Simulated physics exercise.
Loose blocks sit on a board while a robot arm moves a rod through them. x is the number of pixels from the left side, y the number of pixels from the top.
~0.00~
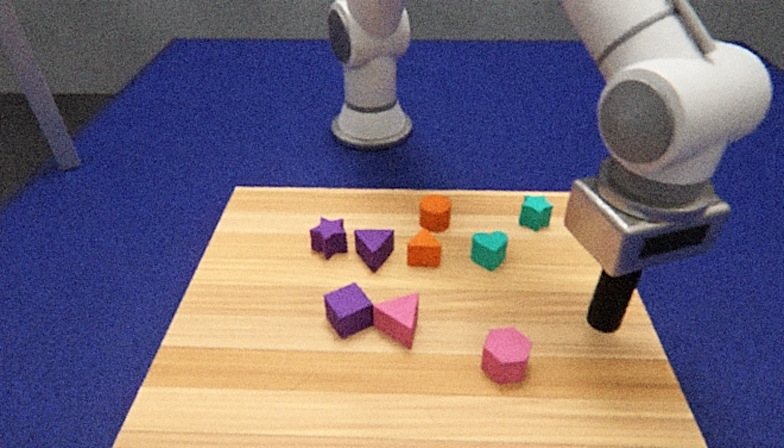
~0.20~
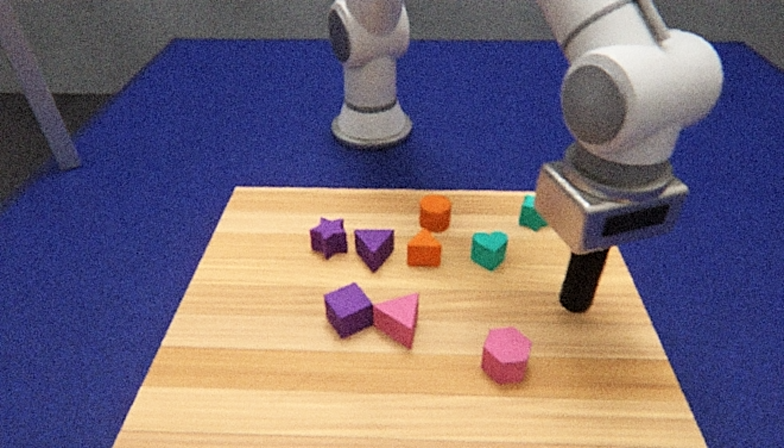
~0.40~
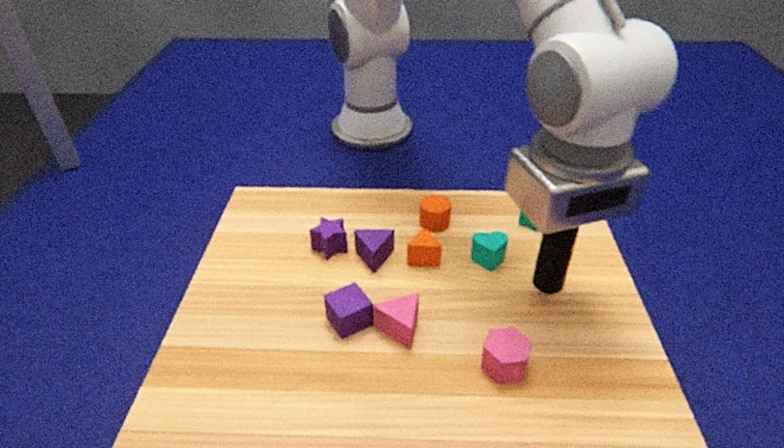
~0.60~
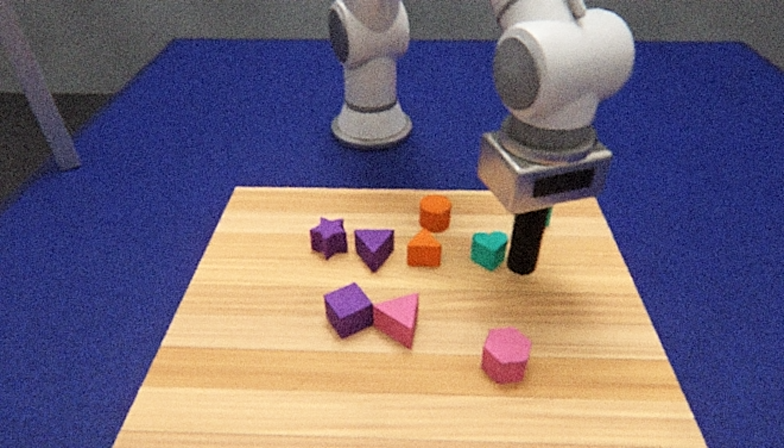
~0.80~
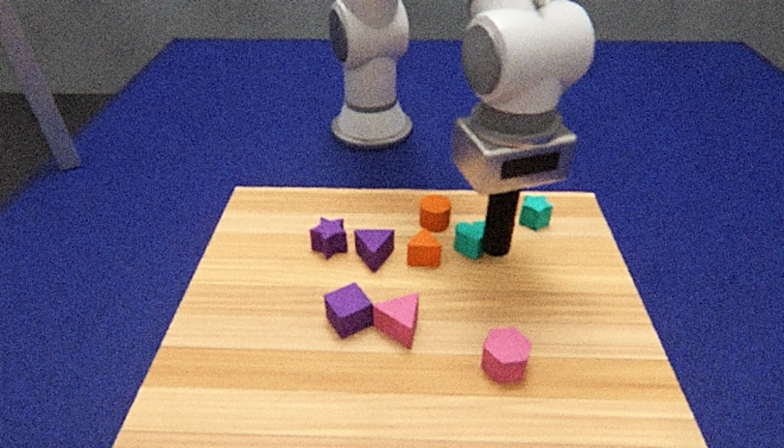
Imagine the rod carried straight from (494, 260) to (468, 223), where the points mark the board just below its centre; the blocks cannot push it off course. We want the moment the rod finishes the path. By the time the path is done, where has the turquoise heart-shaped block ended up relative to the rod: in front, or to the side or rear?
Expect to find it next to or behind the rod.
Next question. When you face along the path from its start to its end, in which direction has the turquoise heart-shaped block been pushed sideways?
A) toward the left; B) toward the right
Answer: A.
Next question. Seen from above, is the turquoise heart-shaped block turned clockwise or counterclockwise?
The block turns counter-clockwise.
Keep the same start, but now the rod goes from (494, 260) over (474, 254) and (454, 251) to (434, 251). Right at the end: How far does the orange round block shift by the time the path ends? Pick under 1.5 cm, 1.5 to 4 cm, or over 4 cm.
It goes 1.5 to 4 cm.
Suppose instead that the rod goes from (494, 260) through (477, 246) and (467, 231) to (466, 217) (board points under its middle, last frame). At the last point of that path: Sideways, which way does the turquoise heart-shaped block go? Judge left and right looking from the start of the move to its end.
Answer: Left.
On the path given first. Halfway along, rod (481, 230); turquoise heart-shaped block (456, 217), turned 30° anticlockwise.
At the end, rod (469, 212); orange round block (430, 201); turquoise heart-shaped block (449, 215), turned 45° anticlockwise; turquoise star-shaped block in place.
